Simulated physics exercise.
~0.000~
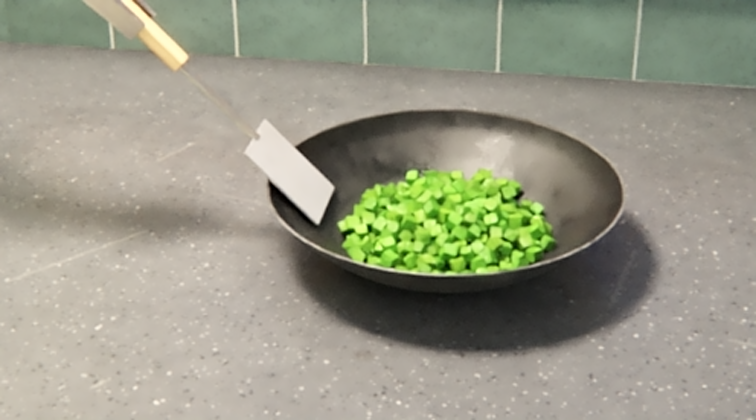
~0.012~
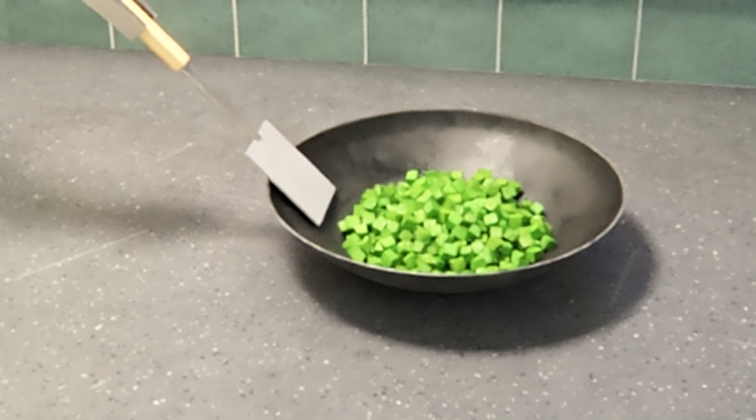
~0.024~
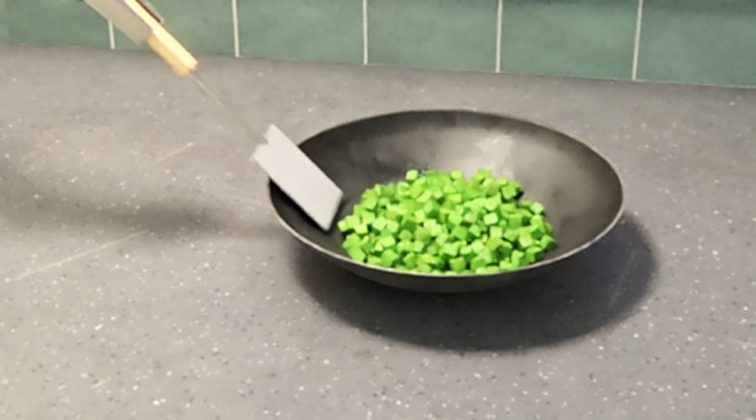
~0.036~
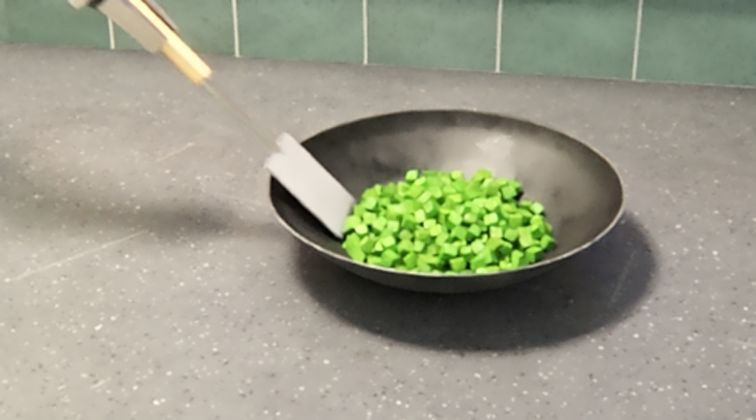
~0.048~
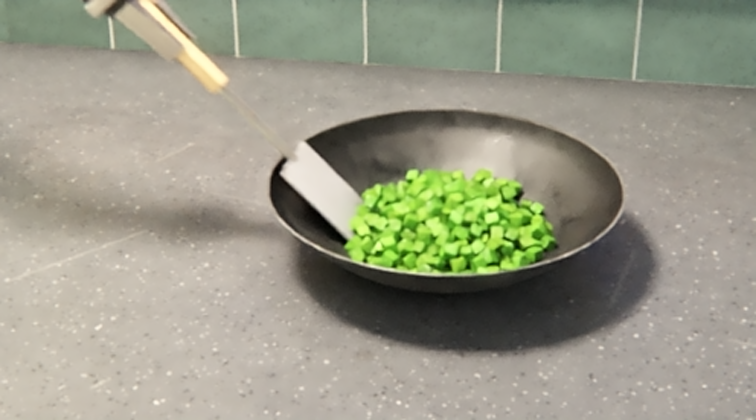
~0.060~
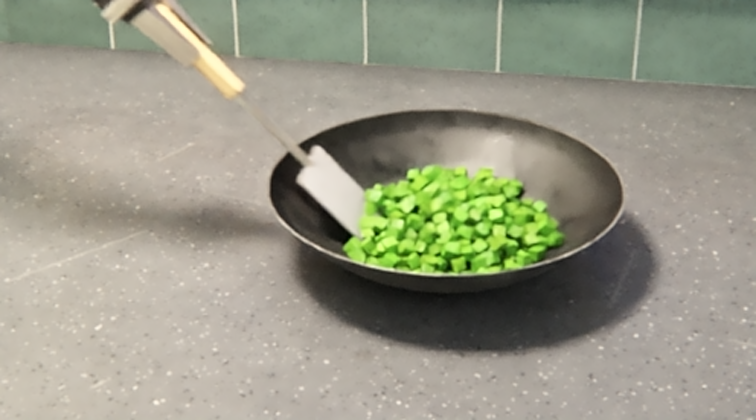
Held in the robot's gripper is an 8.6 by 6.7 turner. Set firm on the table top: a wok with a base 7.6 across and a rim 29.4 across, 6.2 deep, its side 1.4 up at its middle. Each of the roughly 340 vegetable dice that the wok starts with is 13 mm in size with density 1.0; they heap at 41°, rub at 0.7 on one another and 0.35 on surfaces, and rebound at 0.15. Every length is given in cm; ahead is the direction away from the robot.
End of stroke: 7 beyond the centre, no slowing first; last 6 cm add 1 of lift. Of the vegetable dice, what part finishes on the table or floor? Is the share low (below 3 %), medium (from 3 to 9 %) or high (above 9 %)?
The share is high, above 9 %.
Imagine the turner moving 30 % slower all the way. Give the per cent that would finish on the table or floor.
Estimated result: Some 15 %.
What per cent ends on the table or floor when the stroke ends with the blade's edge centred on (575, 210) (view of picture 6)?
Around 45 percent ends on the table or floor.
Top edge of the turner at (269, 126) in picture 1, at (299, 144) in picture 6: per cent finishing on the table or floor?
About 10 per cent.
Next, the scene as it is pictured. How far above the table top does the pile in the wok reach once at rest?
Close to 7.5 centimetres high.
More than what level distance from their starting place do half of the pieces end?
Near 7 cm, measured level.
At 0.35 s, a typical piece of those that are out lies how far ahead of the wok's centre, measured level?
Roughly 20 cm.
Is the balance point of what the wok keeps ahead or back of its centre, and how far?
The kept load is shifted forward by about 5.5 cm.
By 0.10 s, sloping 46°, highest piece 8 above the table; 338 in the wok.
By 0.13 s, sloping 46°, highest piece 9 above the table; 338 in the wok.
By 0.35 s, sloping 46°, highest piece 8 above the table; 280 in the wok, 49 on the table or floor, 9 on the blade or in flight.
By 1.40 s, sloping 46°, highest piece 7 above the table; 279 in the wok, 59 on the table or floor.
Final count, 279 in the wok, 59 on the table or floor. That is 17 % on the table or floor.
